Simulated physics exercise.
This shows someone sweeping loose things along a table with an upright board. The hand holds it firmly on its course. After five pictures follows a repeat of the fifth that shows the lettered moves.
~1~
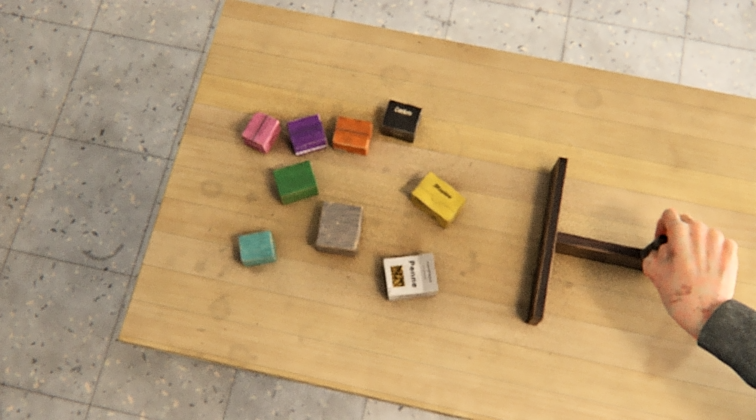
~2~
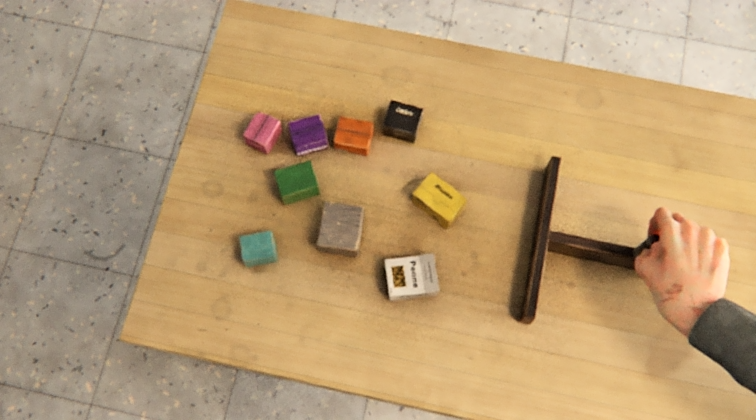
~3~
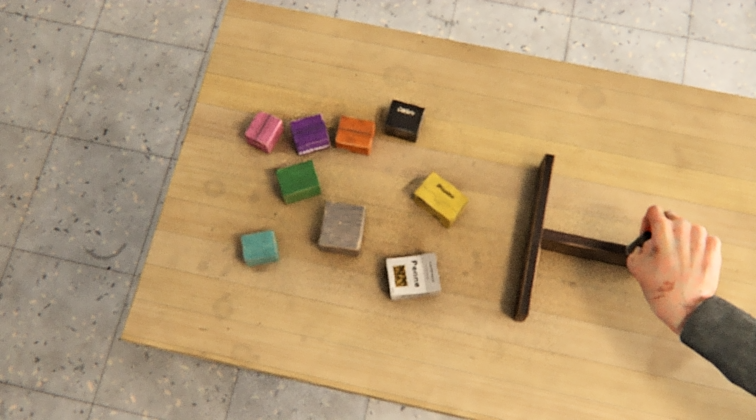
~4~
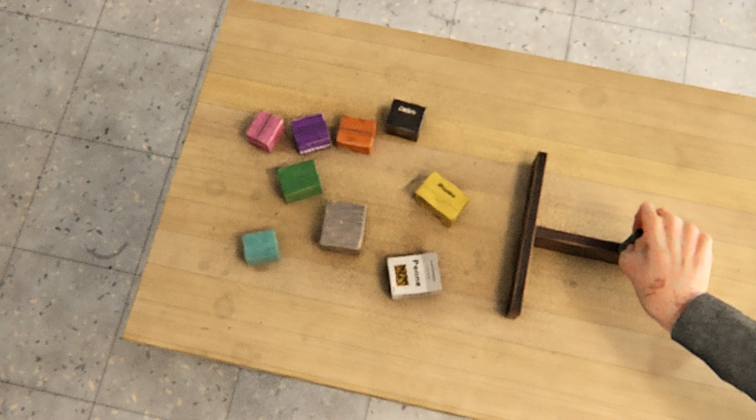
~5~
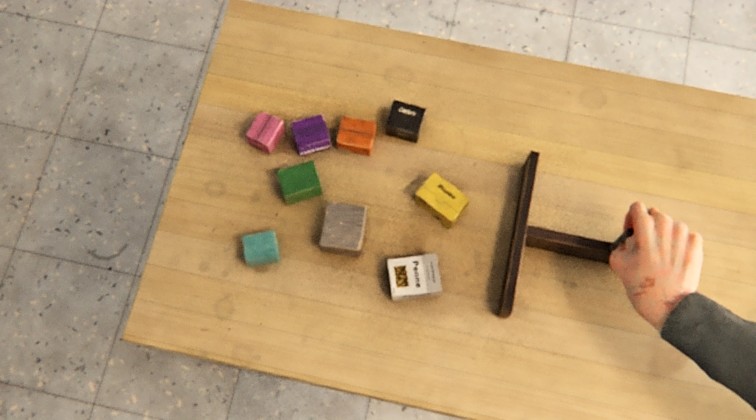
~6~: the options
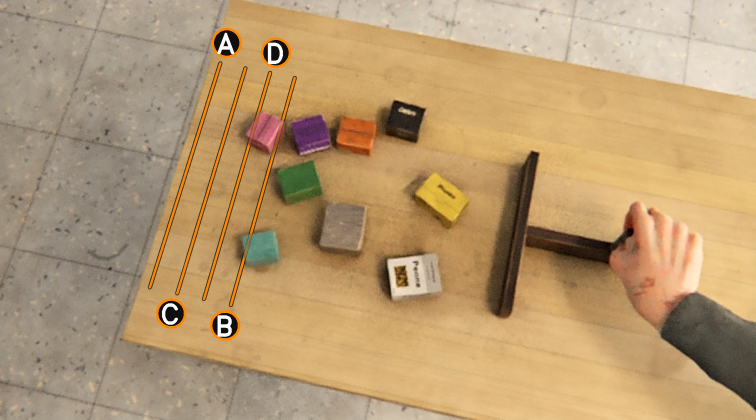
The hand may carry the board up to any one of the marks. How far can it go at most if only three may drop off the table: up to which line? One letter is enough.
No fourth one falls up to D.
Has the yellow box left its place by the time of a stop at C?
By then, yes.
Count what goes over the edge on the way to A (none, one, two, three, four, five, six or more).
Six or more.
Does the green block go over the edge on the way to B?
No.
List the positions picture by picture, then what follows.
In the first picture, pink box (262, 133); black packet (402, 121); green block (296, 183).
In the second picture, board (545, 234); orange box (354, 136).
In the third picture, board (538, 232); purple box (310, 134).
In the fourth picture, board (530, 229); turquoise block (262, 248).
In the fifth picture, board (522, 229); pink box (266, 133); black packet (406, 122); green block (300, 183).
On the marked copy, A at (187, 170); B at (264, 186); C at (213, 176); D at (239, 181).
Taking D. A third of the way, board (418, 207); white packet (374, 267); grey block (340, 227).
Two thirds of the way, board (315, 186); pink box (246, 128); green block (247, 170).
When it is over, board (237, 169); pink box over the edge; green block over the edge; two fallen.
As for the rest, A drops eight; B is within the limit but short; C drops five.
